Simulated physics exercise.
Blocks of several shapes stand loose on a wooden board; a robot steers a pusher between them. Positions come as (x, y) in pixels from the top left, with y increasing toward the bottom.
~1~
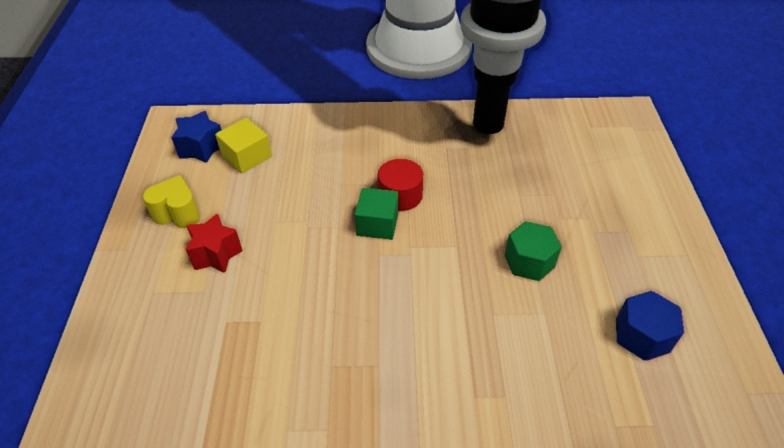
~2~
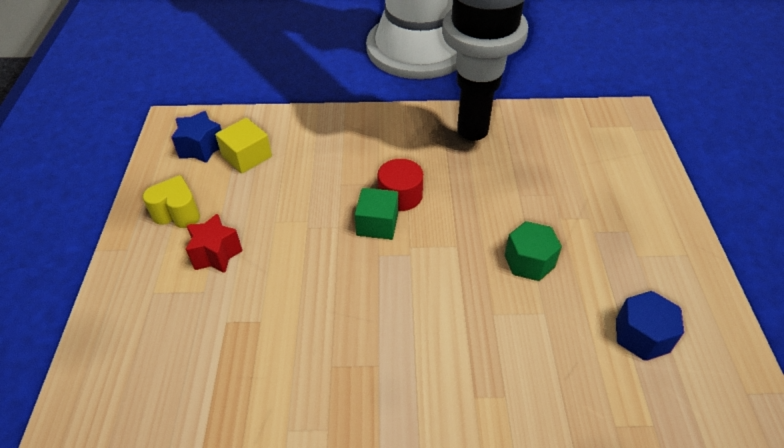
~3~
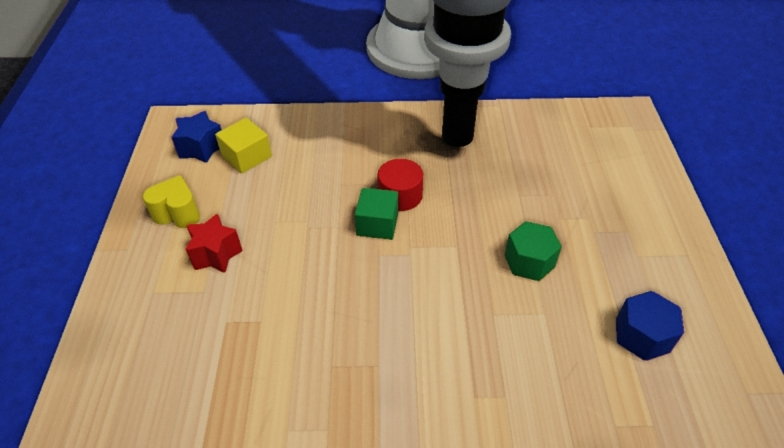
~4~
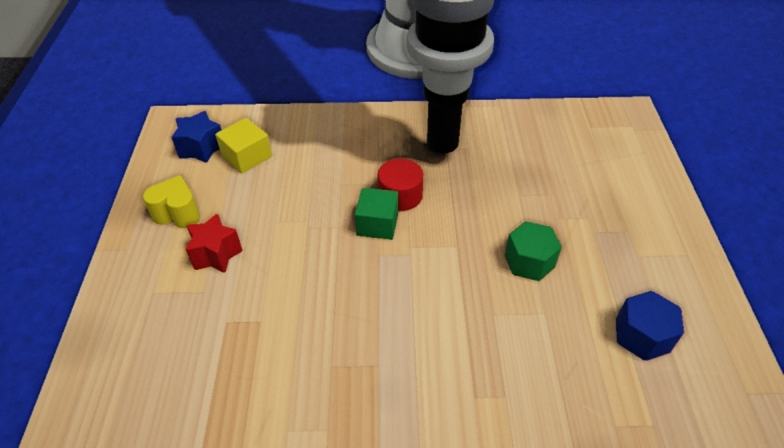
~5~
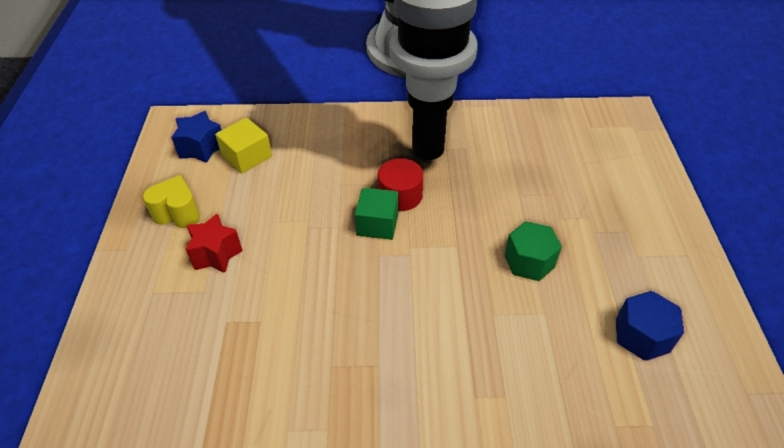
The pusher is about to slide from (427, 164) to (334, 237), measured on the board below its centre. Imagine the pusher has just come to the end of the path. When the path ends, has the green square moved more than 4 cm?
Short answer: Yes.
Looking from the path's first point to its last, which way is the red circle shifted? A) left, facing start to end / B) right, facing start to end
Option A.
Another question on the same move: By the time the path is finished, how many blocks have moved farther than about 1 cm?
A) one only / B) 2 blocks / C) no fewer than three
My pick is B.
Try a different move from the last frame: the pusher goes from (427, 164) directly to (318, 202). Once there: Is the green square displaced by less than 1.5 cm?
In short: No.
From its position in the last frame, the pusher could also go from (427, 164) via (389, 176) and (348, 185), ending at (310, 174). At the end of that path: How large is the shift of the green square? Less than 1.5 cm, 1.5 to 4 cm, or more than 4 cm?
Band: 1.5 to 4 cm.
On the path given first. One third of the way, pusher at (398, 174); green square at (364, 223), turned 30° clockwise; red circle at (387, 194).
Two thirds of the way, pusher at (366, 198); green square at (349, 256), turned 20° clockwise; red circle at (364, 222).
At the end, pusher at (332, 222); green square at (346, 285); red circle at (346, 246).
